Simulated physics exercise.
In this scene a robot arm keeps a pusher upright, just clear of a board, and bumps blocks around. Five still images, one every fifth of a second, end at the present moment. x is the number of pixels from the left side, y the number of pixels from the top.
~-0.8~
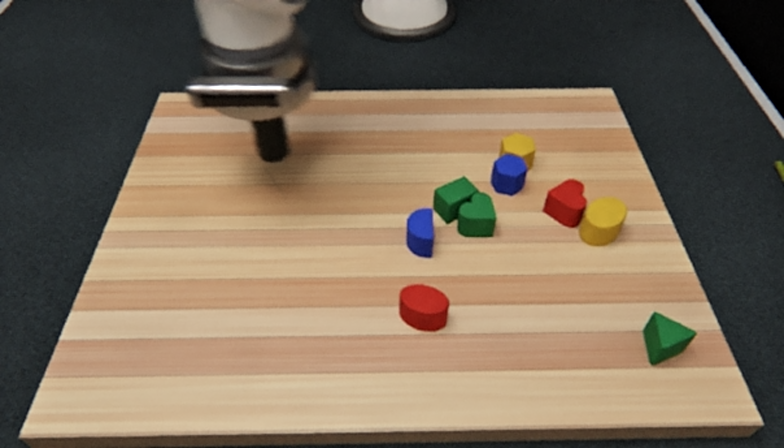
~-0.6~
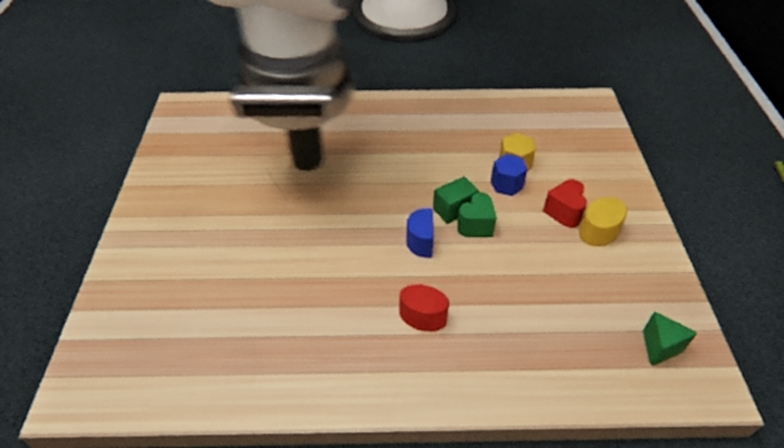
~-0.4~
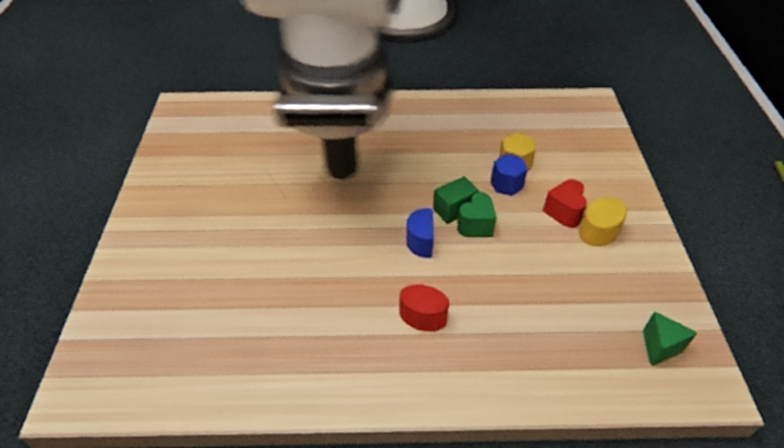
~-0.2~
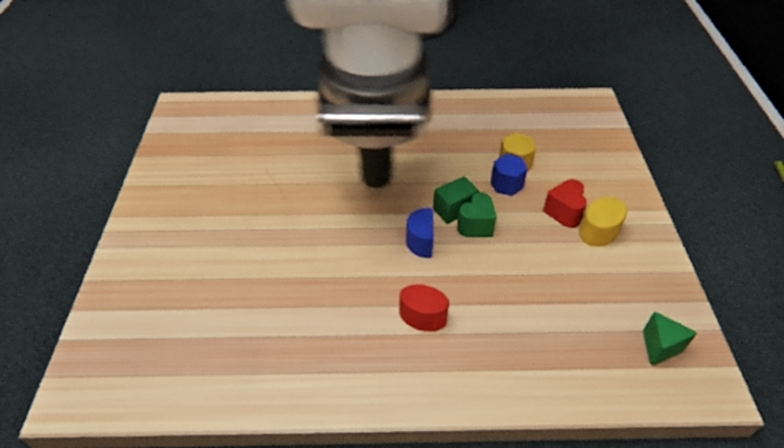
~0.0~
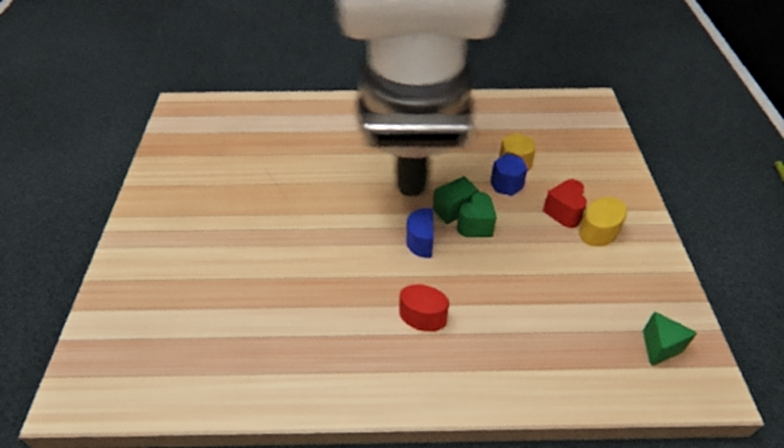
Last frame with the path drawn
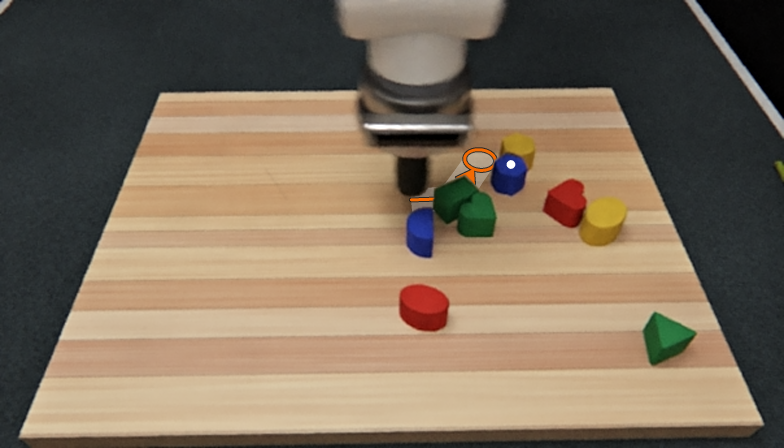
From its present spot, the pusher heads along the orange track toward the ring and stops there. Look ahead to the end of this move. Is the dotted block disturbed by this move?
That block stays.
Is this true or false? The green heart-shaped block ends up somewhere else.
True - the claim holds.
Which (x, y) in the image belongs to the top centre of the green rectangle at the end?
Its top centre lands on (477, 192).
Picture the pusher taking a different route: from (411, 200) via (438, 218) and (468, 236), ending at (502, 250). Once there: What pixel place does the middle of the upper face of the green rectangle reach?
Top centre: (492, 199).
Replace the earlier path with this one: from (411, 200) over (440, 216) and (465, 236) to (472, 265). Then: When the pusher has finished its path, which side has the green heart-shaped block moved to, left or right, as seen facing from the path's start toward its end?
Facing from start to end, it will go to the left.
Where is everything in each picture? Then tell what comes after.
Lower end of the pusher (274, 153), tops of blocks, green rectangle (457, 189), green heart-shaped block (479, 207), blue hexagon (511, 165), in the first picture.
Pusher (308, 161), blocks as before, in the second picture.
Pusher (342, 169), blocks as before, in the third picture.
Pusher (377, 178), blocks as before, in the fourth picture.
Pusher (412, 186), green rectangle (457, 189), green heart-shaped block (479, 207), blue hexagon (511, 165), in the fifth picture.
The drawn path runs from (411, 200) by way of (446, 198) and (466, 180) to (480, 160); the dot is on the blue hexagon.
The first path, step by step. One third of the way, pusher (447, 184); green rectangle (475, 192); green heart-shaped block (489, 211), turned 15° clockwise.
Two thirds of the way, pusher (468, 166); green rectangle (477, 192); green heart-shaped block (490, 211), turned 20° clockwise.
At the end, pusher (482, 146); green rectangle (477, 192); green heart-shaped block (490, 211), turned 20° clockwise; blue hexagon not moved.
